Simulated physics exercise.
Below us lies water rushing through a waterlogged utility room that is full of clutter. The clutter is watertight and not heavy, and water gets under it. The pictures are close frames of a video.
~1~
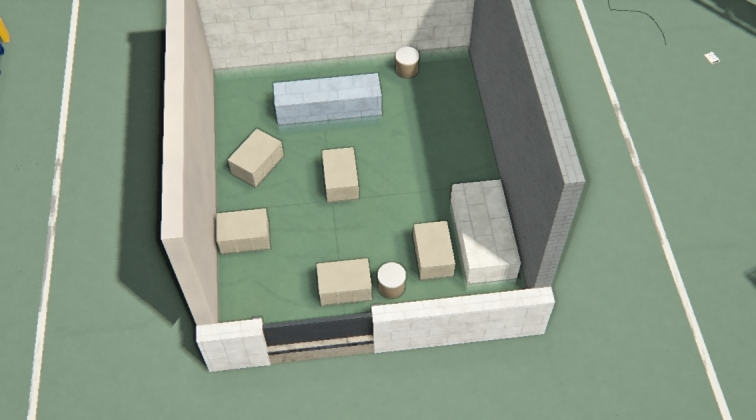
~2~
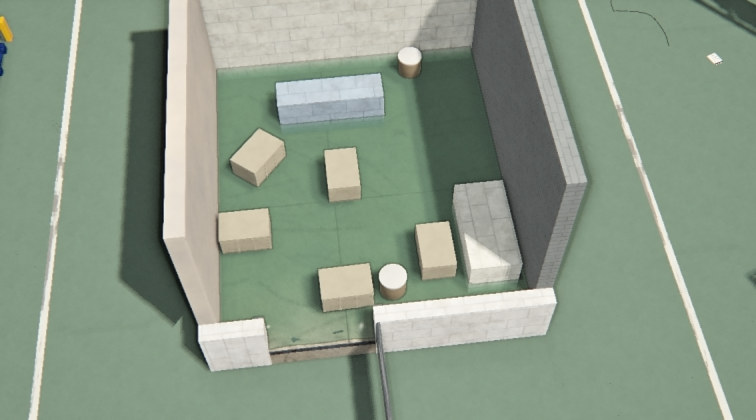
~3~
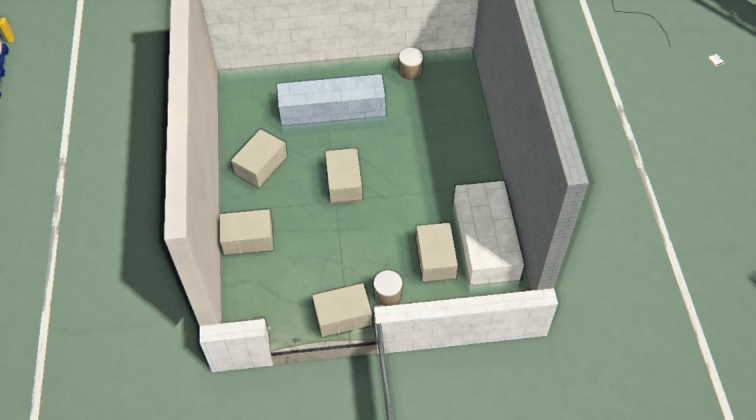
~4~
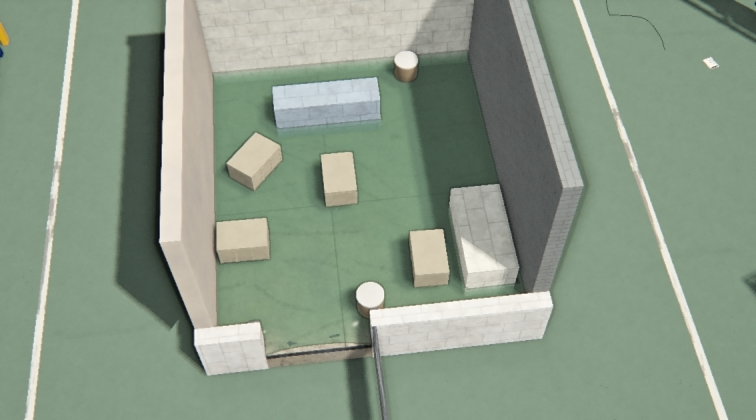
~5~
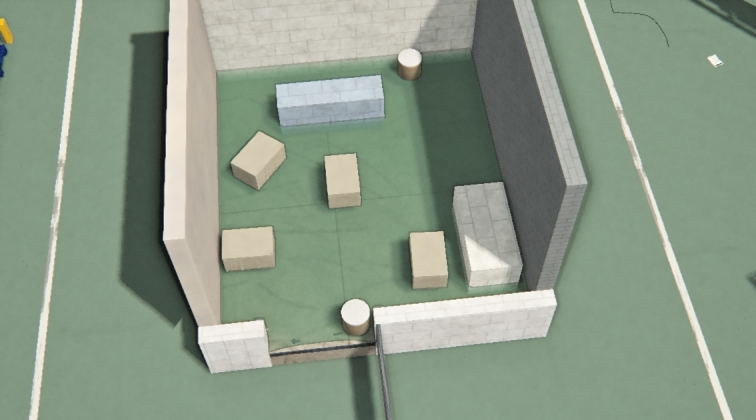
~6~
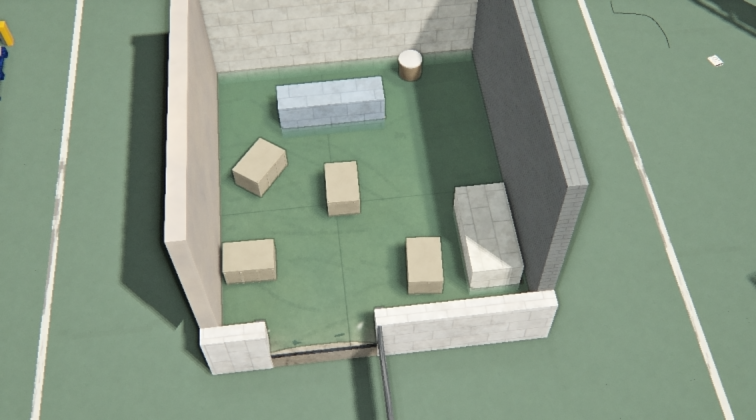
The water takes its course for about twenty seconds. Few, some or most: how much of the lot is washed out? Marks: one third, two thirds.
Share: At least two thirds.
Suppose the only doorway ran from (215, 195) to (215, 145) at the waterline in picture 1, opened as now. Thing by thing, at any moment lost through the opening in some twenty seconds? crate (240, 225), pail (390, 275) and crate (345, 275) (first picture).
As listed: Through, still in, inside.
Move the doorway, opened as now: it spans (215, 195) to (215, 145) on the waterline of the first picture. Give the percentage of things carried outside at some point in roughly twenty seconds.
Some 40 per cent.
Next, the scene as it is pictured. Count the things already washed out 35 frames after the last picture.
6 of them.
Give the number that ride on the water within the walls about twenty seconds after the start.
It comes to 1.
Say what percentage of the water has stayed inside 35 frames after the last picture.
I make it 42 per cent.
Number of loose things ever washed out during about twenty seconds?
It comes to 6.
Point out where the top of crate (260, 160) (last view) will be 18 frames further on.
Near (271, 273).
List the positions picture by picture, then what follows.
A crate at (242, 225), afloat; a crate at (434, 244) floats; 0 of 7 have shifted, in the first picture.
A crate at (244, 224), afloat; a crate at (436, 244), afloat; 0 of 7 have shifted, in the second picture.
A crate at (245, 226), afloat; a crate at (437, 246) floats; 2 of 7 have shifted, in the third picture.
A crate at (242, 234), afloat, close to its start; a crate at (429, 252), afloat, close to its start; 4 of 7 have shifted, in the fourth picture.
A crate at (247, 242) floats, close to its start; a crate at (429, 254) floats, close to its start; 5 of 7 have shifted, in the fifth picture.
A crate at (248, 255), afloat, a stride from its start; a crate at (425, 259), afloat, close to its start; 6 of 7 have shifted, in the sixth picture.
A moment on, 2 of 7 are out; 5 afloat.
Next, 5 of 7 are out; 2 afloat.
Later, 6 of 7 are out; 1 afloat.
In the end, 6 of 7 are out; 1 afloat.
